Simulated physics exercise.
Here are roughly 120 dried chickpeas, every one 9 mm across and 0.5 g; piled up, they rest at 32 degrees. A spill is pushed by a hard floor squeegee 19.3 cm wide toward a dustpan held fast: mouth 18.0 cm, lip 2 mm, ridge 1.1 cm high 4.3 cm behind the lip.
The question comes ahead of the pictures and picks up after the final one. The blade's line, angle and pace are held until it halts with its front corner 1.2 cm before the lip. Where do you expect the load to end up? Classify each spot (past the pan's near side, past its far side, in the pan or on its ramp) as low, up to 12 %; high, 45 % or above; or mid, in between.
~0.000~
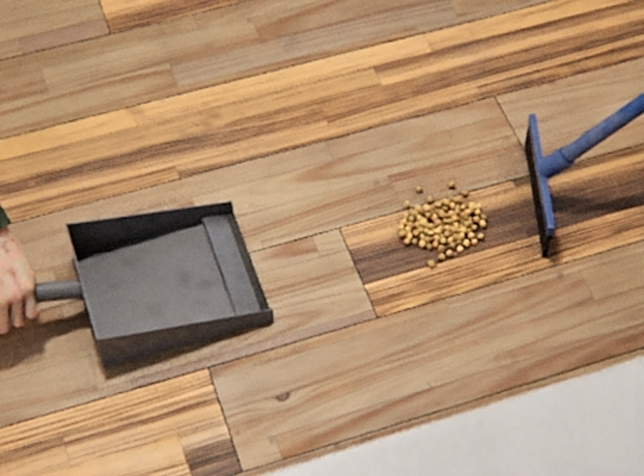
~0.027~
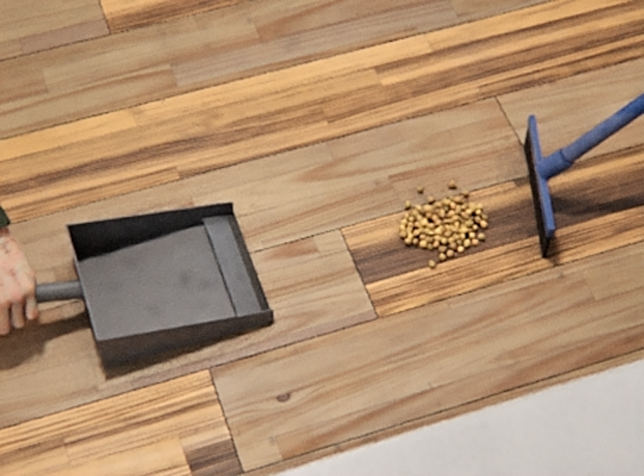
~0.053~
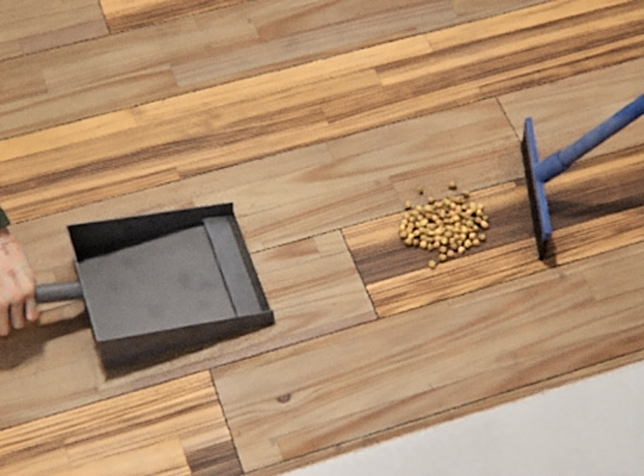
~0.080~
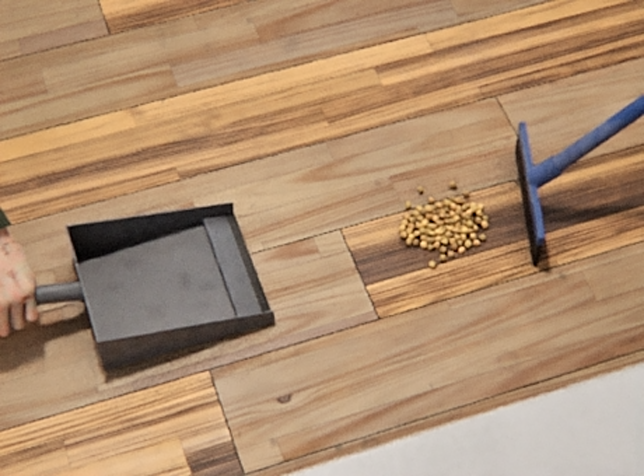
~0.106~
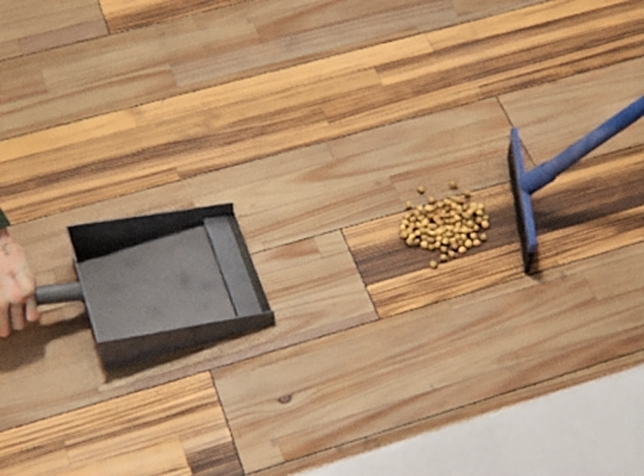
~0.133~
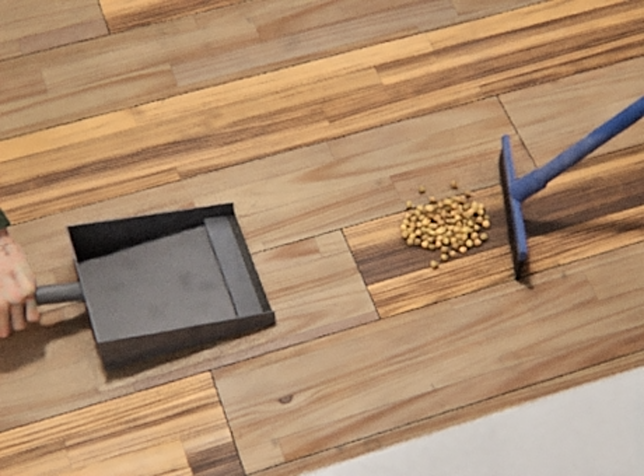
Near side mid, far side low, pan low.
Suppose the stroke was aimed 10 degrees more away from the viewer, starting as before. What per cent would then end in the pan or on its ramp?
Pan plus ramp: Some 5 %.
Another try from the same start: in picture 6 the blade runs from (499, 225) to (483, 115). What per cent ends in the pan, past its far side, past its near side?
Pan 5 % / far 45 % / near 5 %.
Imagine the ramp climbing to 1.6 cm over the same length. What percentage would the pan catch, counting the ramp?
I'd expect close to 0 per cent.
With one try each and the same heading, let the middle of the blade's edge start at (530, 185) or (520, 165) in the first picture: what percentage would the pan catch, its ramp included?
Around 0 percent, then around 0 percent.
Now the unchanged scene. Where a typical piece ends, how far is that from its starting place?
I'd put it near 14 cm.
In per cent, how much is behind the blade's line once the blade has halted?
Something like 55 per cent, roughly.
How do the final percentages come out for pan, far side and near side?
Tally in %: Near side 20; far side 0; pan 0.
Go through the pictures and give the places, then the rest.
In the first frame, blade from (550, 231) to (532, 121), moved 0.0 cm, 0 of the pieces shifted so far; middle of the pieces at (445, 221); pan at (157, 291).
In the second frame, blade from (550, 232) to (531, 122), moved 0.3 cm, 0 of the pieces shifted so far; middle of the pieces at (446, 221).
In the third frame, blade from (547, 235) to (528, 125), moved 1.0 cm, 0 of the pieces shifted so far; middle of the pieces at (447, 222).
In the fourth frame, blade from (540, 241) to (522, 130), moved 2.2 cm, 0 of the pieces shifted so far; middle of the pieces at (447, 222).
In the fifth frame, blade from (532, 248) to (514, 135), moved 3.9 cm, 0 of the pieces shifted so far; middle of the pieces at (447, 222).
In the sixth frame, blade from (523, 255) to (505, 142), moved 5.8 cm, 0 of the pieces shifted so far; middle of the pieces at (448, 221); pan at (158, 293). Its pace works out near 0.70 m/s, heading 22 degrees towards the viewer's side.
After 0.37 s, middle of the blade 19 cm from the lip; 0 % over the lip, far side 0 %, near side 5 %.
After 0.52 s, middle of the blade 9 cm from the lip; 0 % over the lip, far side 0 %, near side 15 %.
After 0.80 s, middle of the blade 4 cm from the lip; 0 % over the lip, far side 0 %, near side 20 %.
At rest (1.1 s), near side 20 %, far side 0 %, pan 0 %, in front of the lip or behind the blade 80 %.
